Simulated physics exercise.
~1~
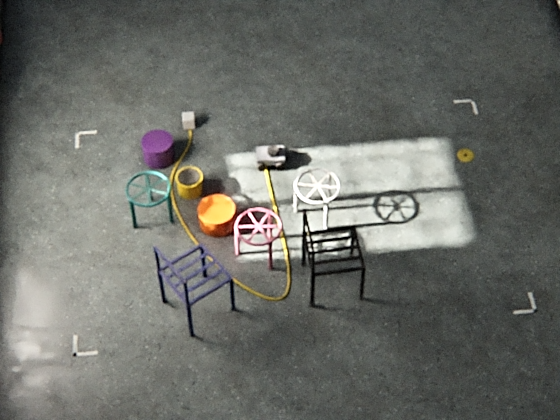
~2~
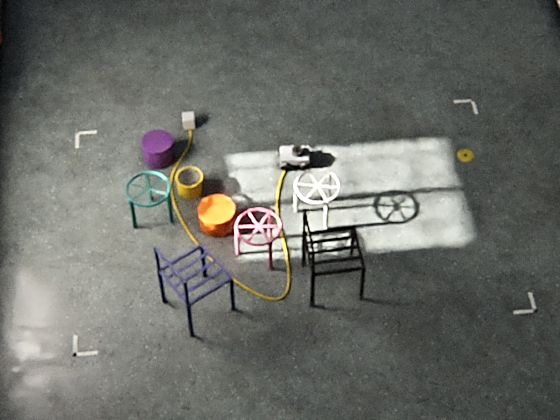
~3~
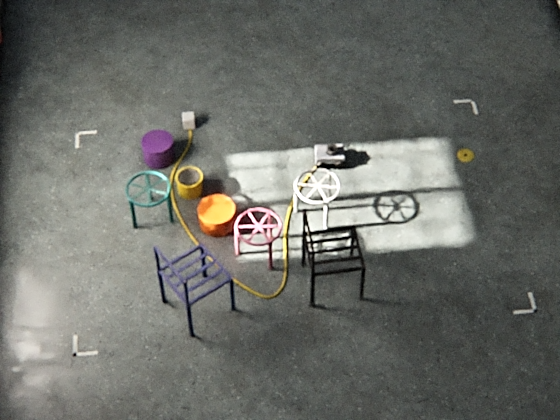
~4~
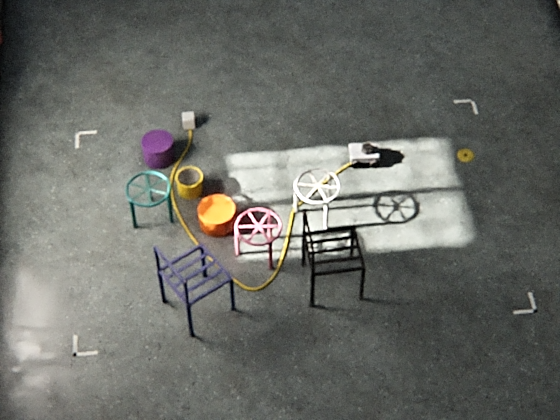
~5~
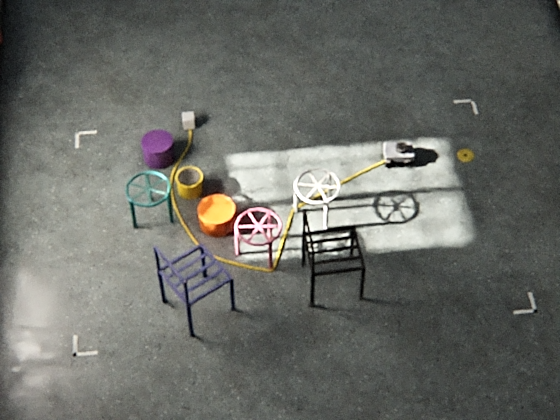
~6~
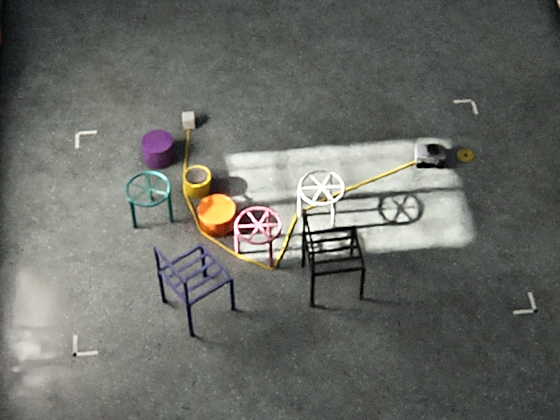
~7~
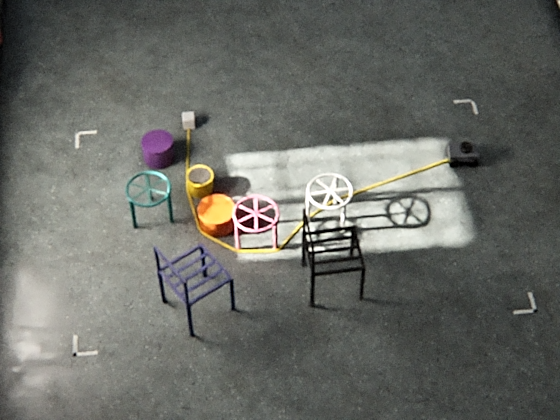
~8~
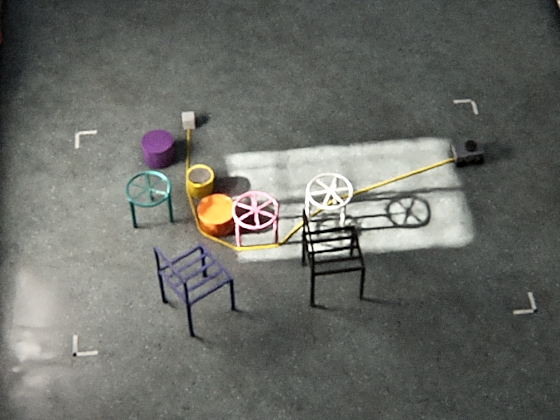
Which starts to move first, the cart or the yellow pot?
The cart starts to move first, and the yellow pot shifts only later, once the cart has pulled the lead much tighter.
The video shows a small cart trailing a yellow lead as it drives right past stools, chairs and tubs. The lead draws tight, slightly shifting the yellow pot, white stool and pink stool, and the cart stops at the yellow mark with everything still upright.
